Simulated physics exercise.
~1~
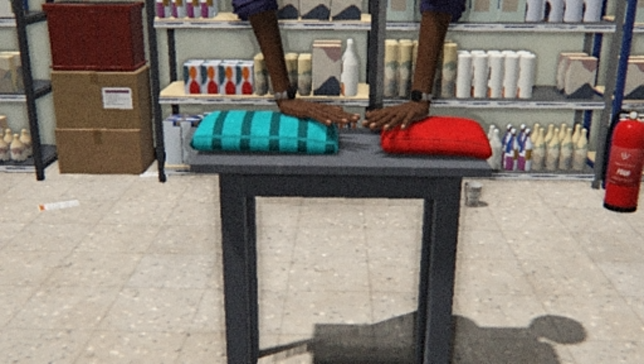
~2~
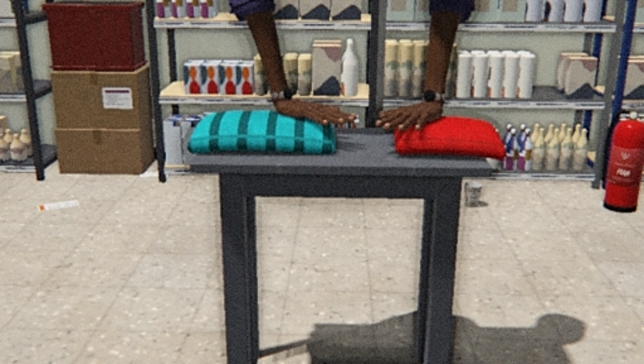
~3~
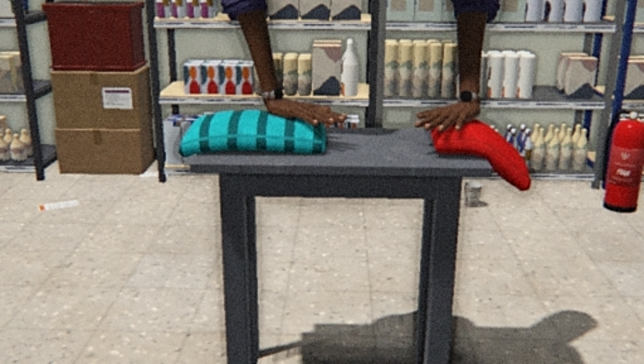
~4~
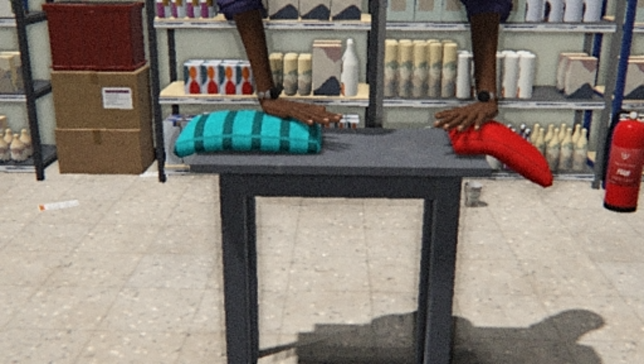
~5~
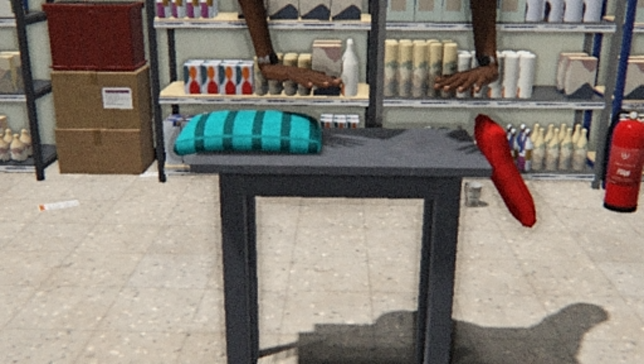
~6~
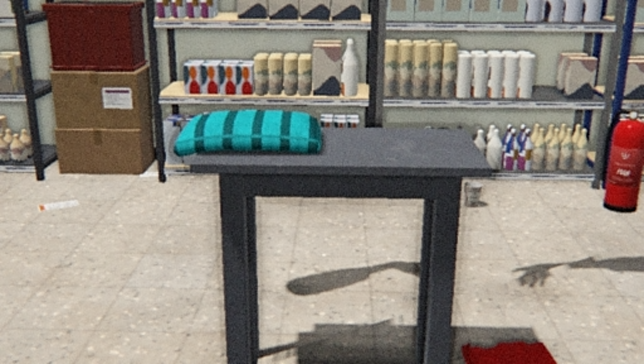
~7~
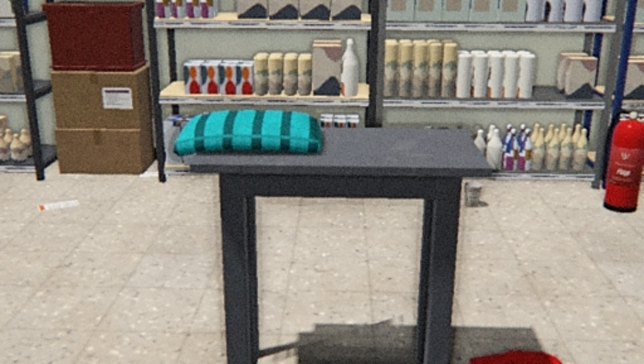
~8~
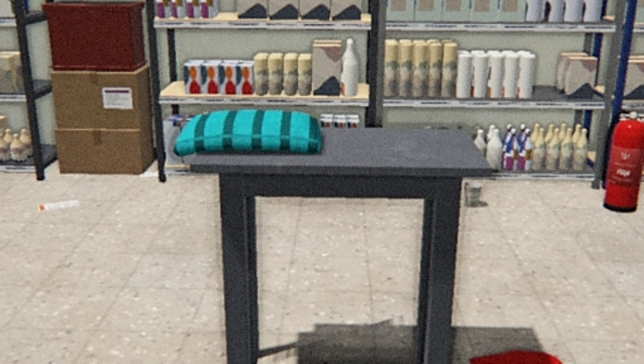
In this clip, two hands push a striped turquoise folded cloth bundle and a soft red sack apart on a dark bench, then let go and withdraw. The red sack slumps off the right end onto the floor, while the turquoise bundle stays on top.
